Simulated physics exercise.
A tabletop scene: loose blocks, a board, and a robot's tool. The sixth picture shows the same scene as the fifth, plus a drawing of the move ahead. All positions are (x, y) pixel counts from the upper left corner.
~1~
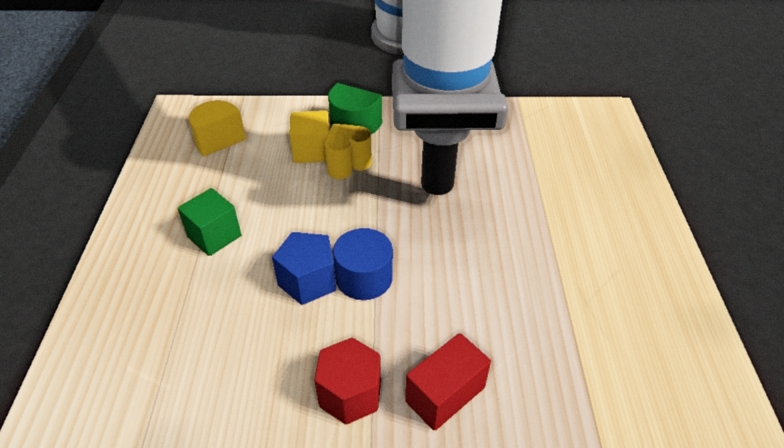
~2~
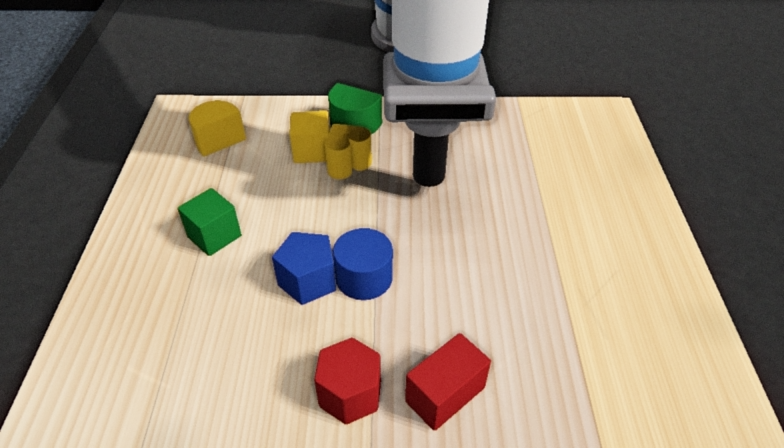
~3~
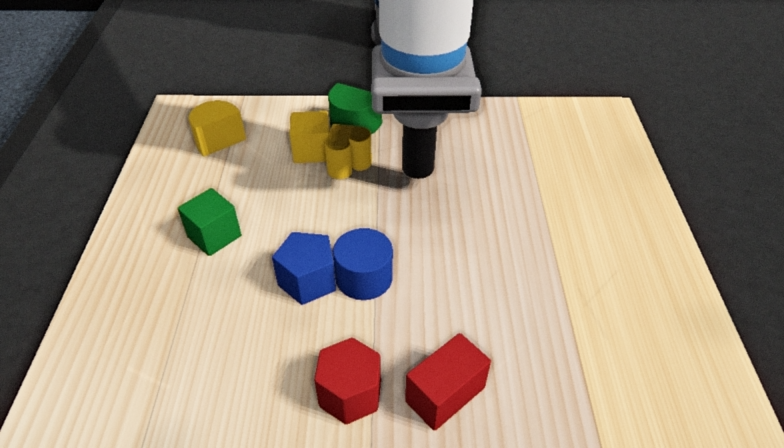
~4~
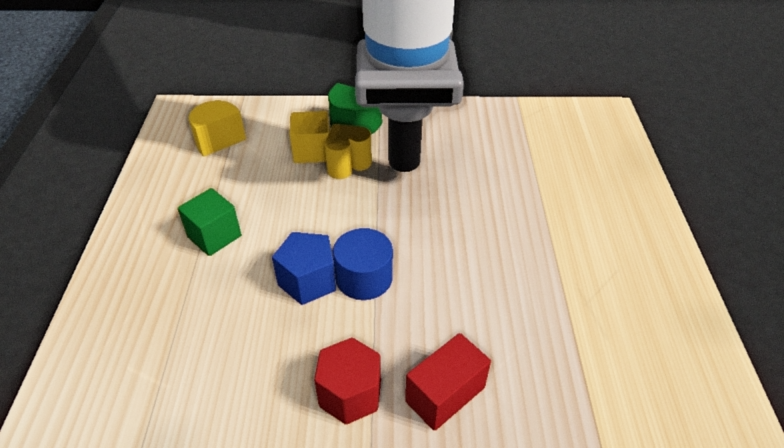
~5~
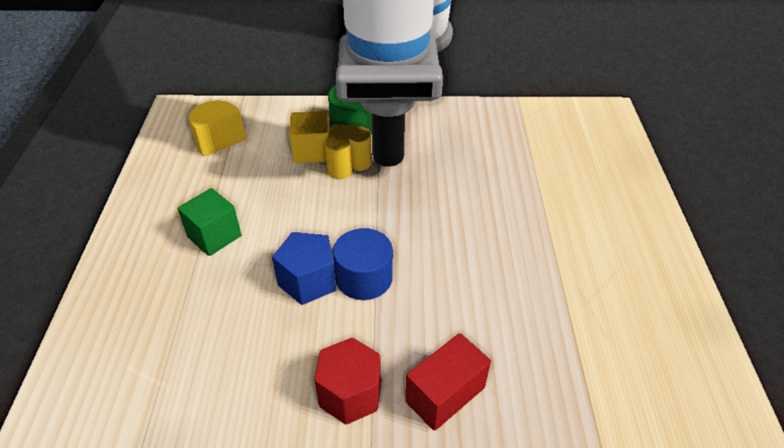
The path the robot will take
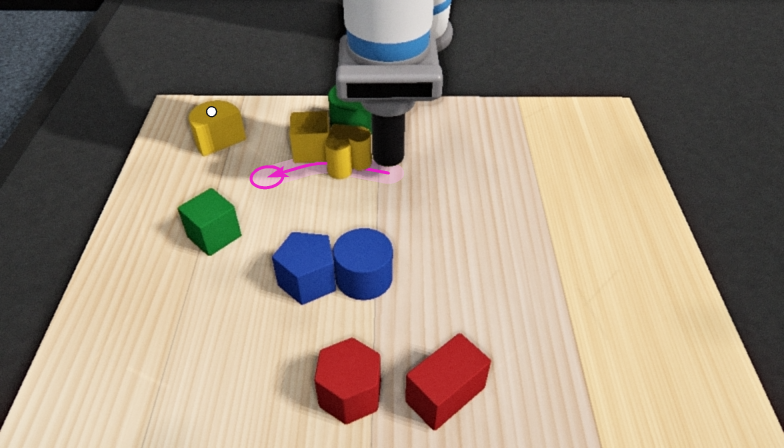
The robot's black-tipped tool moves left and slightly away above the table toward the yellow blocks.
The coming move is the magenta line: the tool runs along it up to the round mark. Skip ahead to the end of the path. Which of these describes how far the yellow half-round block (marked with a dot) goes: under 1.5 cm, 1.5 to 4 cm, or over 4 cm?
The displacement of the yellow half-round block is below 1.5 cm.
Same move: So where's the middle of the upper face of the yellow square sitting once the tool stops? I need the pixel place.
At (259, 112).
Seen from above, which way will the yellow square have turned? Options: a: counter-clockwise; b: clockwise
Choice b: Clockwise.
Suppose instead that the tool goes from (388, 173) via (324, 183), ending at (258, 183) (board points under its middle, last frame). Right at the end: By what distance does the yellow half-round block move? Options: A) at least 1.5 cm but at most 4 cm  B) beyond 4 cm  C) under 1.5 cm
It's C.
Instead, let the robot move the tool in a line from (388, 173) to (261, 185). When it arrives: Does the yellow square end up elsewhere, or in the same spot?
By the last moment, the yellow square will have left its place.
Path on the board, from (388, 173) via (348, 166) and (307, 165), ending at (267, 177); the dot is on the yellow half-round block.
On the path given first. One third of the way, tool (347, 151); yellow square (284, 117); yellow heart block (322, 126), turned 20° anticlockwise.
Two thirds of the way, tool (304, 151); yellow square (261, 113), turned 25° clockwise; yellow heart block (295, 119), turned 15° clockwise.
At the end, tool (264, 162); yellow half-round block in place; yellow square (259, 112), turned 25° clockwise; yellow heart block (294, 119), turned 20° clockwise.
